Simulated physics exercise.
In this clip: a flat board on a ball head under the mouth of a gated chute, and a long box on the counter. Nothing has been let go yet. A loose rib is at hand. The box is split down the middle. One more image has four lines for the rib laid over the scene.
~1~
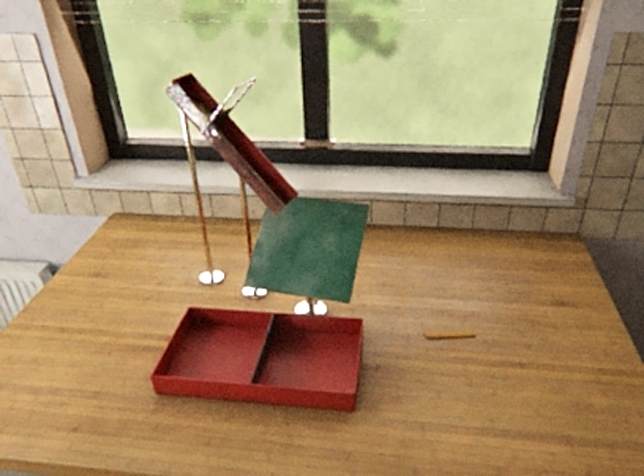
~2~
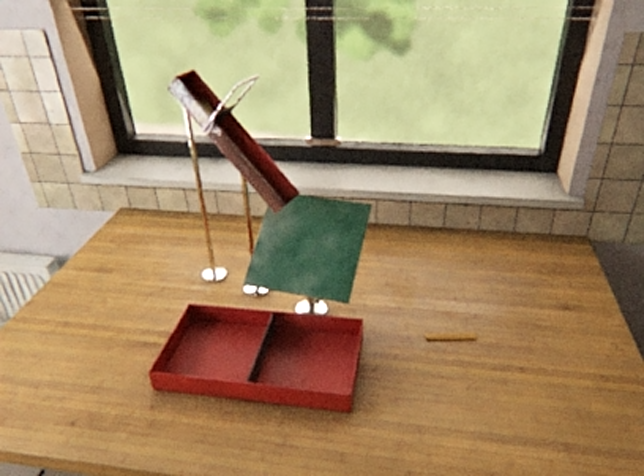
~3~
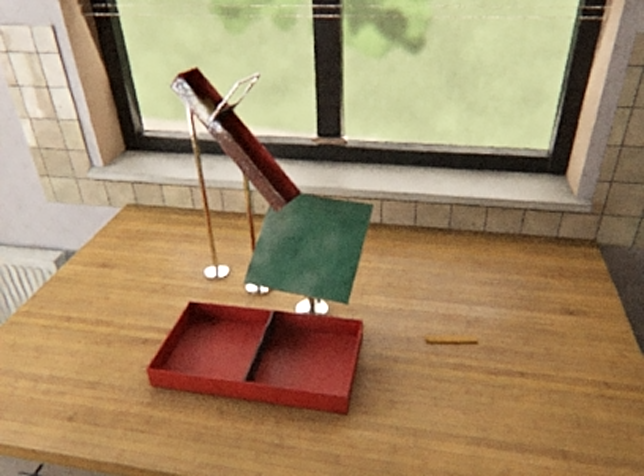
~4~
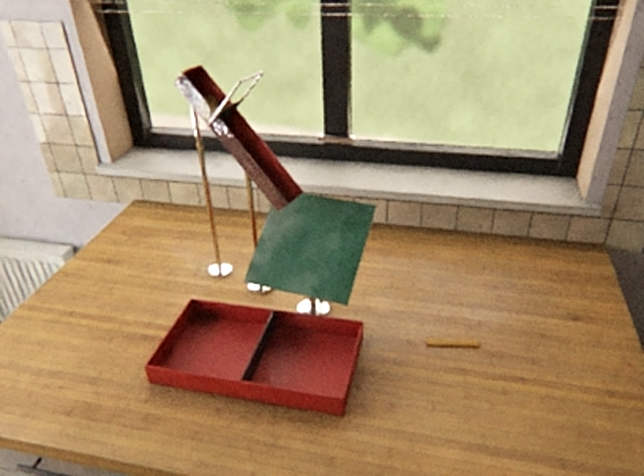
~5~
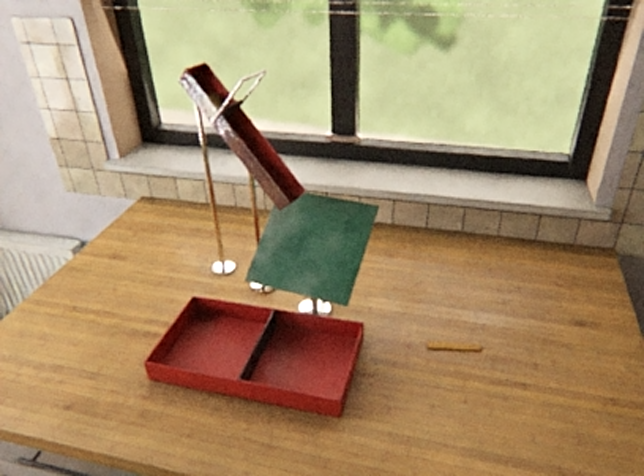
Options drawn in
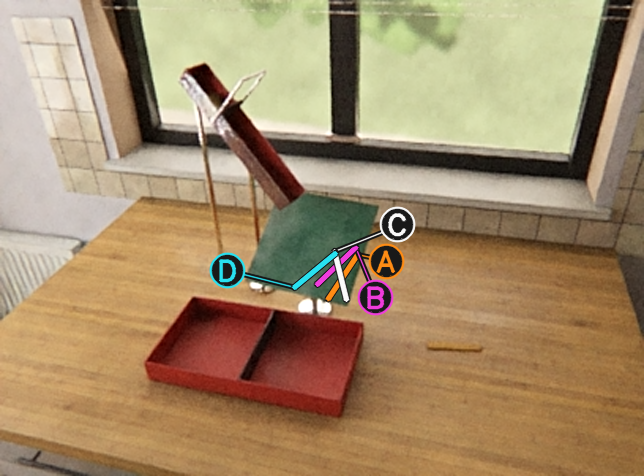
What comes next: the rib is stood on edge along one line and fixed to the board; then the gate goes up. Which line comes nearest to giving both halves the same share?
D works best here.
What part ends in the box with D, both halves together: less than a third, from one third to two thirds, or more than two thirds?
More than two thirds.
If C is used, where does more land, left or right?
Right.
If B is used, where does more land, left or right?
Right.
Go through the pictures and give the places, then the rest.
The first picture shows load behind the gate (204, 119), soya beans; lip of the chute (282, 209), sloping fairly steeply.
The second picture shows middle of the board (308, 244), tilted fairly steeply; middle of its low edge (294, 294); of its high edge (320, 198).
The third picture shows front corners of the box (147, 369) and (346, 396); front end of its middle wall (243, 382); gate still shut (226, 110).
The fourth picture shows middle of the load (212, 112); lip (286, 206).
The fifth picture shows middle of the load (216, 109); lip (288, 205).
On the marked copy, line A from (357, 254) to (328, 298); line B from (355, 247) to (317, 284); line C from (334, 251) to (346, 299); line D from (335, 253) to (294, 287).
With A, of what is caught, just a few in the left half, almost all in the right.
With B, of what is caught, just a few in the left half, almost all in the right.
With C, of what is caught, not one piece in the left half, every piece in the right.
With D, of what is caught, roughly half in the left half, roughly half in the right.
